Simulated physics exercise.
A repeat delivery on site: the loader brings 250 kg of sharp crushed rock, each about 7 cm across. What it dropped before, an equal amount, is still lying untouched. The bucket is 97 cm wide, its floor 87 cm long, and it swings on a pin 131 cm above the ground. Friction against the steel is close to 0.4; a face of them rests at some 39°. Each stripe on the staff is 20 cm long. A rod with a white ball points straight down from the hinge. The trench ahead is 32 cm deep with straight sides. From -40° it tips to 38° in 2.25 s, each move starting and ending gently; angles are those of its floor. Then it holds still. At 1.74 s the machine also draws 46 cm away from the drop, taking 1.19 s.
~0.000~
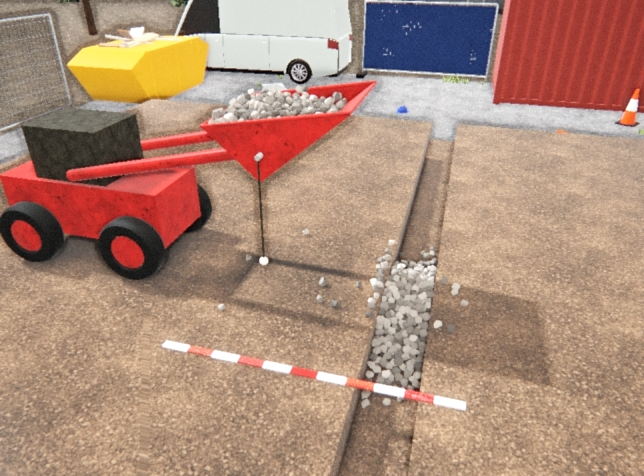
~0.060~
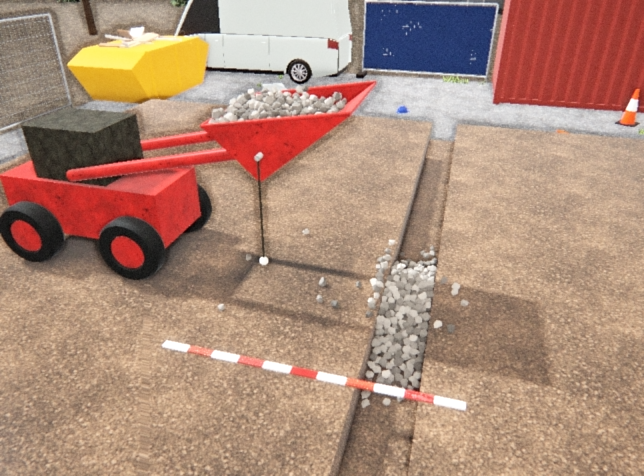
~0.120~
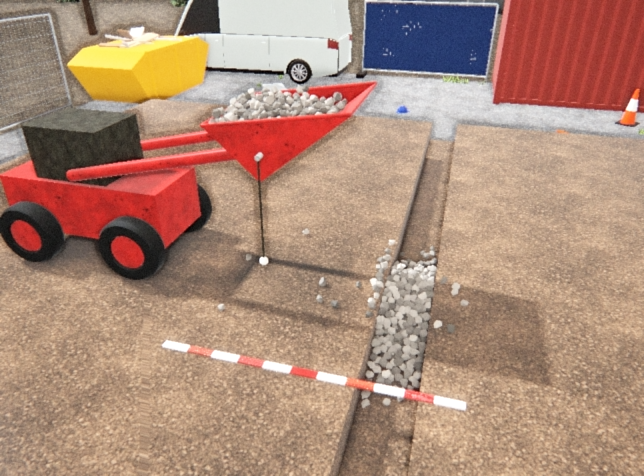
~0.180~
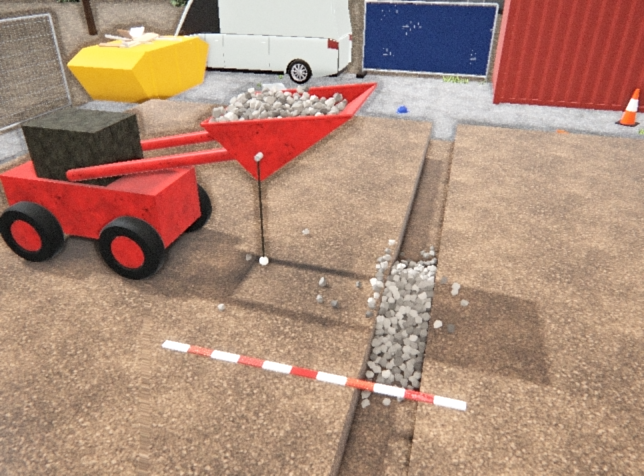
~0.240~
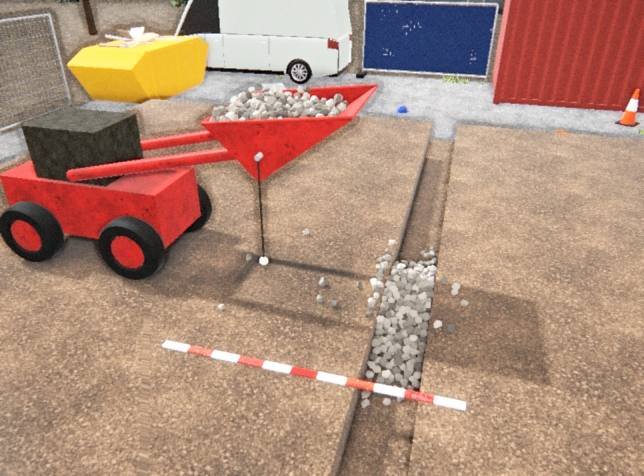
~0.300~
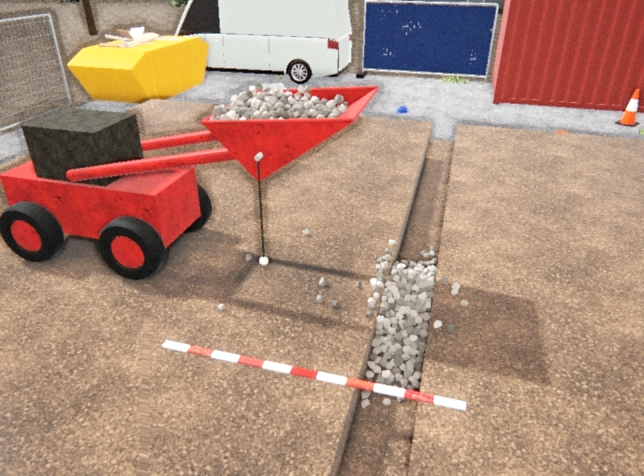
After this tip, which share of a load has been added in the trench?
Close to 21 parts in a hundred.
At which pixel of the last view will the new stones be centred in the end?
Around (356, 279).
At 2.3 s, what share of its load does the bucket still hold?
About 20 per cent.
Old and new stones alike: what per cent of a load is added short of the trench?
About 80 per cent.
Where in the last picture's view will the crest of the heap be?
Around (355, 263).
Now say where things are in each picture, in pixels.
The bucket is at -40°, its lip at (350, 114); the top of the load is at (292, 94). The earlier load is highest near (400, 285), 5 cm above ground level, 4 % short of the trench, 95 % in the trench, 1 % past the trench, in the first picture.
The bucket is at -40°, its lip at (350, 114); the top of the load is at (292, 94); the stones move at 0.0 m/s on average, in the second picture.
The bucket is at -39°, its lip at (351, 115); the top of the load is at (286, 94); the stones move at 0.0 m/s on average, in the third picture.
The bucket is at -39°, its lip at (352, 116); the top of the load is at (276, 93); the stones move at 0.1 m/s on average, in the fourth picture.
Lip at (352, 118), floor tilted -38°, highest stones at (273, 94); the stones move at 0.1 m/s on average, in the fifth picture.
Lip at (353, 120), floor tilted -36°, highest stones at (275, 92); the stones move at 0.1 m/s on average, in the sixth picture.
After 1.7 s the floor is at 26°; in per cent of one load, 100 in the bucket, 4 short of the trench, 95 in the trench, 1 past the trench; the foremost stones are at (445, 300).
After 2.3 s the floor is at 38°; in per cent of one load, 20 in the bucket, 75 short of the trench, 104 in the trench, 1 past the trench; the foremost stones are at (445, 306).
After 3.4 s the floor is at 38°; in per cent of one load, 0 in the bucket, 82 short of the trench, 117 in the trench, 2 past the trench; the foremost stones are at (461, 301).
After 5.8 s the floor is at 38°; in per cent of one load, 0 in the bucket, 82 short of the trench, 117 in the trench, 2 past the trench; the foremost stones are at (461, 301). Net gain in the trench, 21.
